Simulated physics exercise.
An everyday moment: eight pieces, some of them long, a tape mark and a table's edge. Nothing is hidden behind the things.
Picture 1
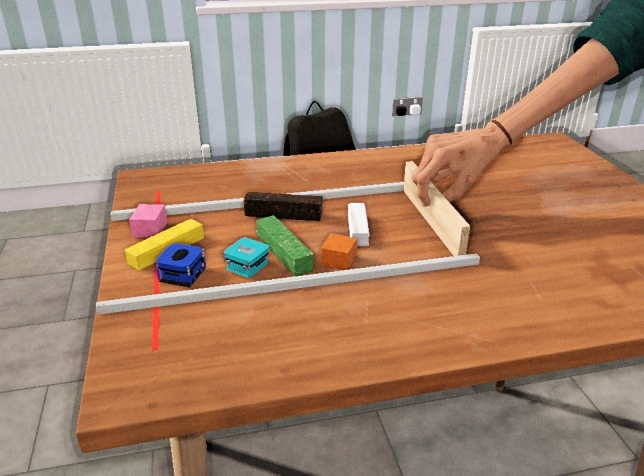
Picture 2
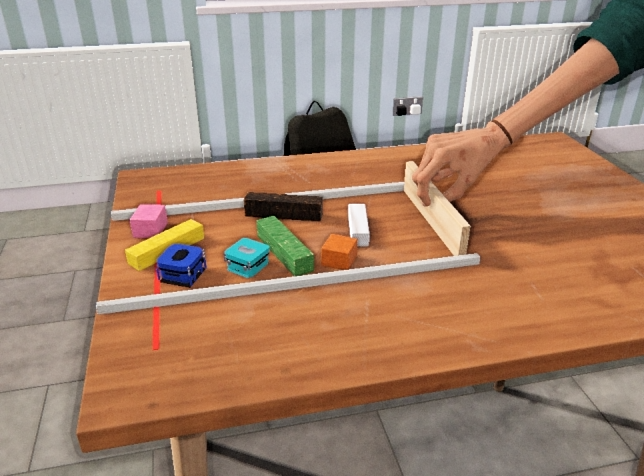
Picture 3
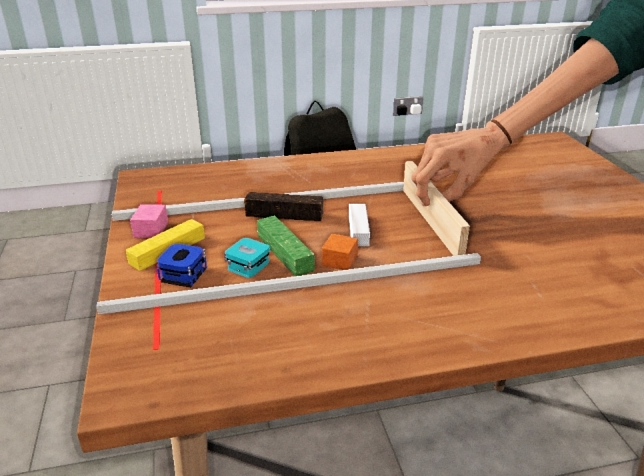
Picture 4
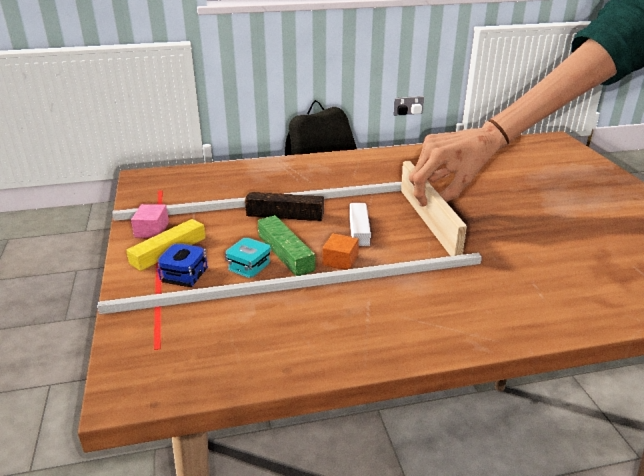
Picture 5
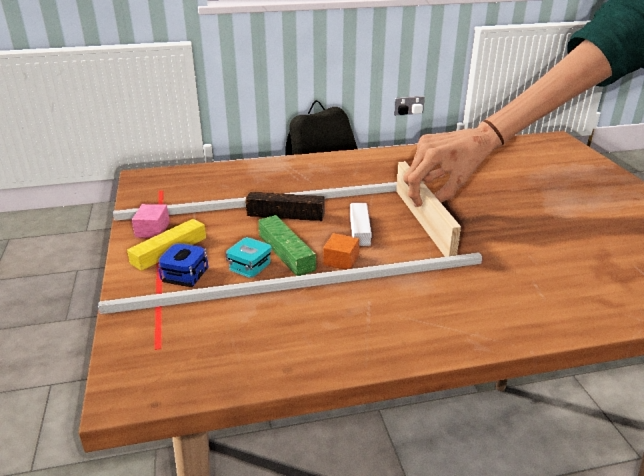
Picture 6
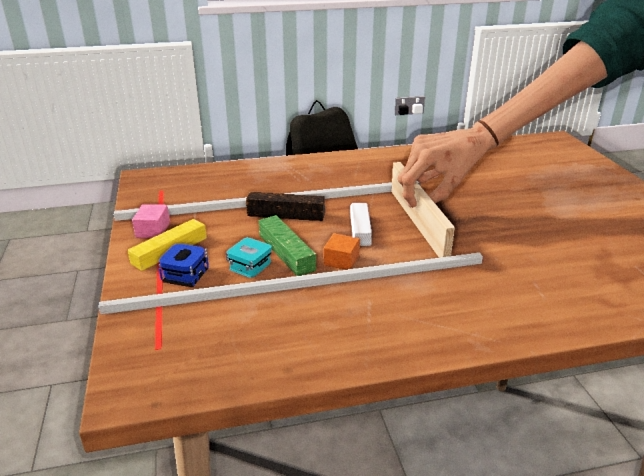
On a wooden table, a hand holds a wooden board upright at the right end of two pale rails with eight colourful objects between them, then slides it slightly left while the objects stay in place.
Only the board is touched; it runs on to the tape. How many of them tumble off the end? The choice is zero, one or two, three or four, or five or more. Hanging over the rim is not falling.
The number that fall off is three or four.
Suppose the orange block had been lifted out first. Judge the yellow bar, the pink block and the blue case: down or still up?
The yellow bar goes over; the pink block goes over; the blue case drops off.
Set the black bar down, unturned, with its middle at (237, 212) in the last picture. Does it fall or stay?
Then it holds on.
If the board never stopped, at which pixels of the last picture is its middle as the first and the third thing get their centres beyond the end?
Near (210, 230) and (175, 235).
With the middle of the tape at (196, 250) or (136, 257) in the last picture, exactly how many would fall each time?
In that order 1 and 6.
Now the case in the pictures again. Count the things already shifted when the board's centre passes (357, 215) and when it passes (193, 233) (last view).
By then 1, and 8.
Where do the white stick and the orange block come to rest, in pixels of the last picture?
Near (150, 249) and (143, 280).
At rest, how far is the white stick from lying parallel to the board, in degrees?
About 0°.
Soon after, none off yet; pink block at rest near (152, 221); yellow bar at rest near (169, 244); blue case at rest near (184, 265).
After that, none off yet; pink block displaced a little near (136, 223); yellow bar at rest near (166, 243); blue case displaced about its own width near (144, 269).
In the end, the number that fall off is three or four; gone, turquoise case, blue case, yellow bar and pink block.
